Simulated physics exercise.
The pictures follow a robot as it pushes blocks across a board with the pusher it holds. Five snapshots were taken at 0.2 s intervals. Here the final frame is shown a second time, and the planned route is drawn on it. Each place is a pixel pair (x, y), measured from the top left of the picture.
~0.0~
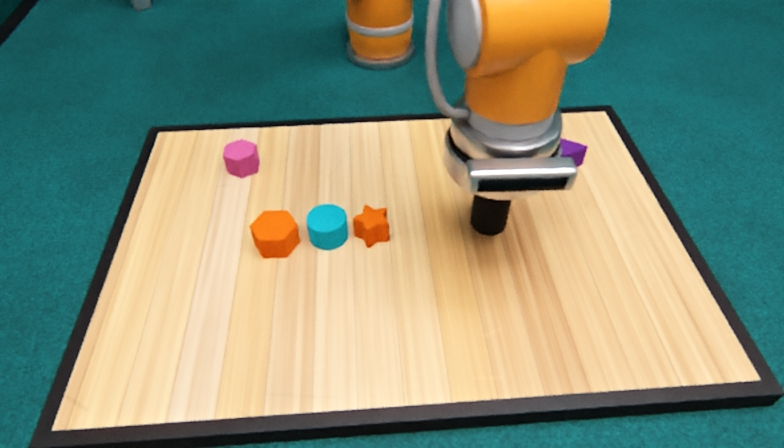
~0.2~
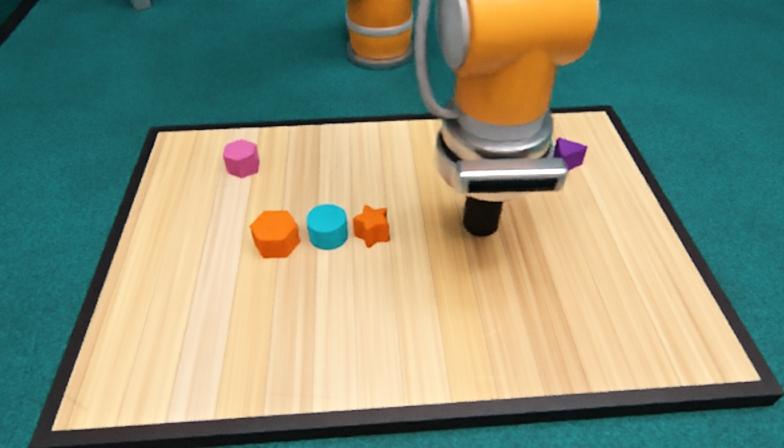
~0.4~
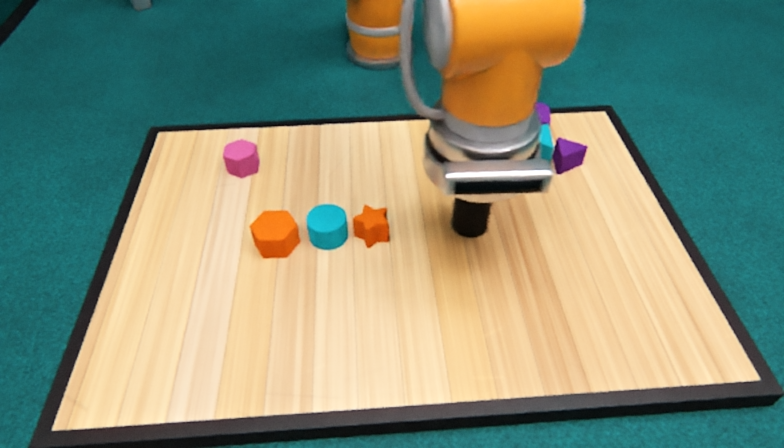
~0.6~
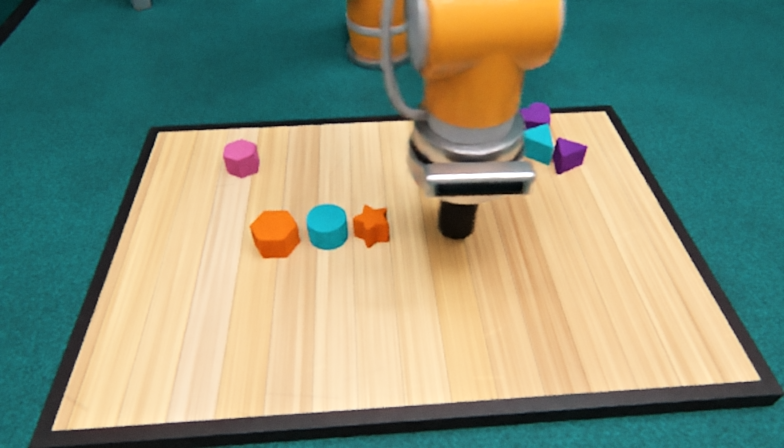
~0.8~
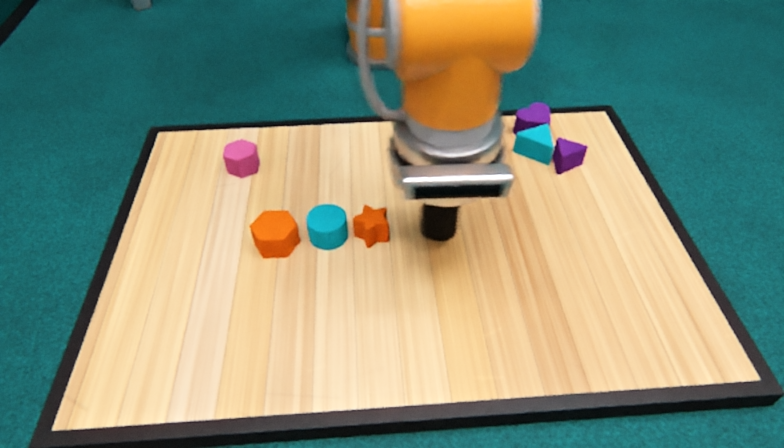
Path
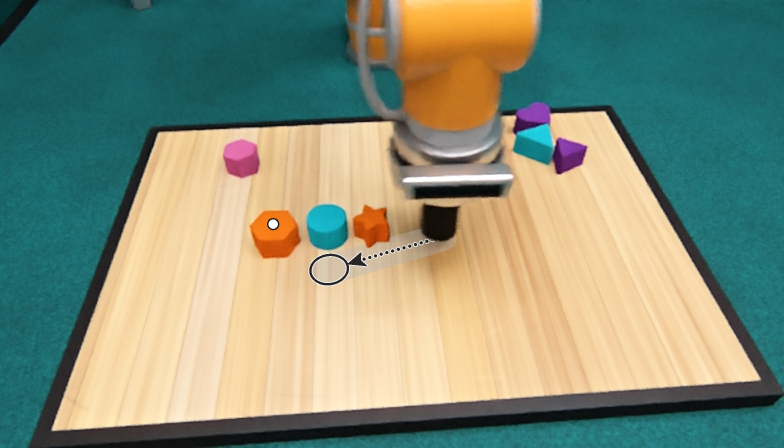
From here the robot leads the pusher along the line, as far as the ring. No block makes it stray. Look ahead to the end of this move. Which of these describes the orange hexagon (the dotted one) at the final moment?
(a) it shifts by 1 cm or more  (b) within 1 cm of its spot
The correct letter is b.
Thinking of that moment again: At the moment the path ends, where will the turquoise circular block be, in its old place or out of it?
It gets moved.
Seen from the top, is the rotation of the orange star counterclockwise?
The answer is no.
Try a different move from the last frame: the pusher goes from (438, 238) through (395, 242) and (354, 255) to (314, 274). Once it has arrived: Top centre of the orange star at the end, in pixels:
Somewhere near (329, 222).
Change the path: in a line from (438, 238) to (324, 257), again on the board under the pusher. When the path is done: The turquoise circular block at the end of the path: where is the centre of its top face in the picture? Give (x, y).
Pixel (309, 210).
The drawn path runs from (438, 238) to (329, 269); the dot is on the orange hexagon.
What follows on the original path. One third of the way, pusher (402, 239); nothing pushed yet.
Two thirds of the way, pusher (366, 249); turquoise circular block (318, 213); orange star (356, 217), turned 75° clockwise.
At the end, pusher (328, 260); orange hexagon not moved; turquoise circular block (317, 213); orange star (355, 218), turned 90° clockwise.
